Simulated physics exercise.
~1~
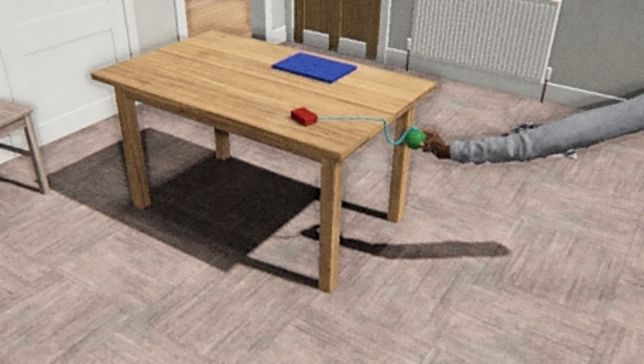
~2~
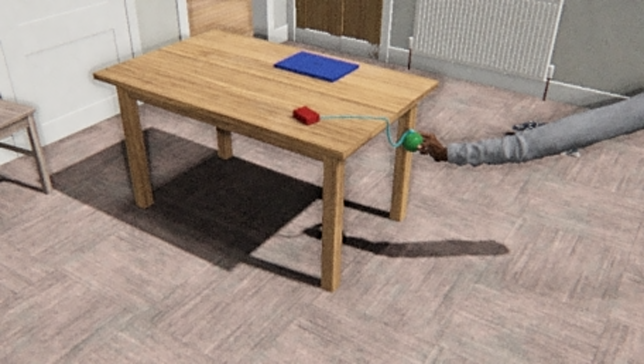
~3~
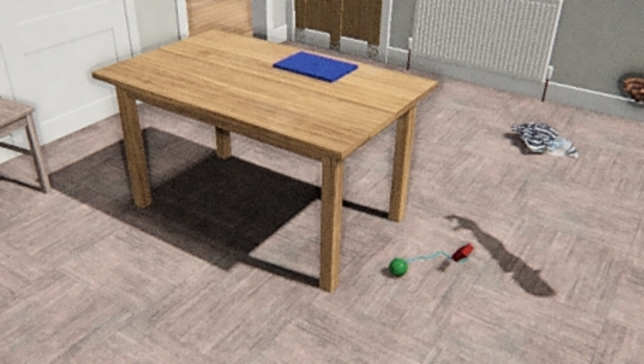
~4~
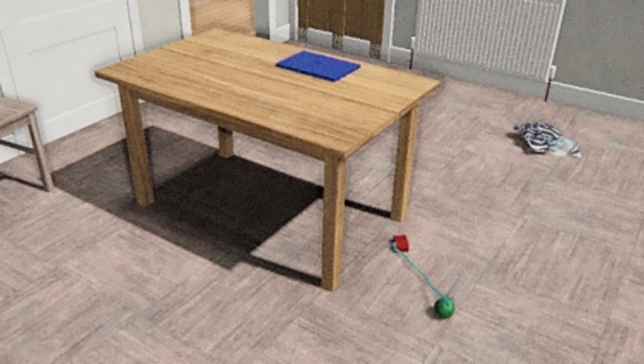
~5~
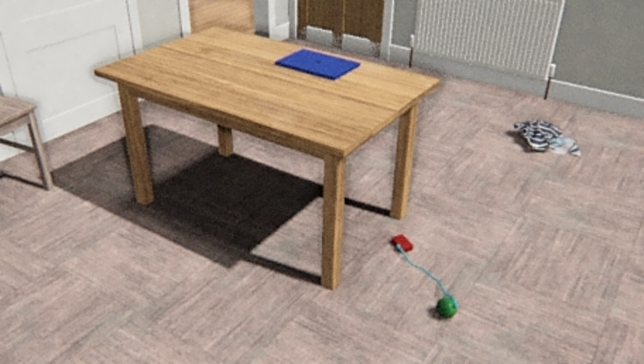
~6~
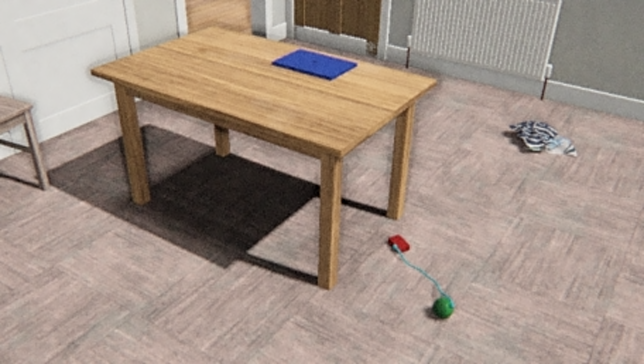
The clip shows a hand holding a green apple beside a wooden table, a cord linking it to a red sponge near a blue laptop. The hand releases the apple, the sponge is pulled off the edge, and both end up on the floor while the laptop stays put.
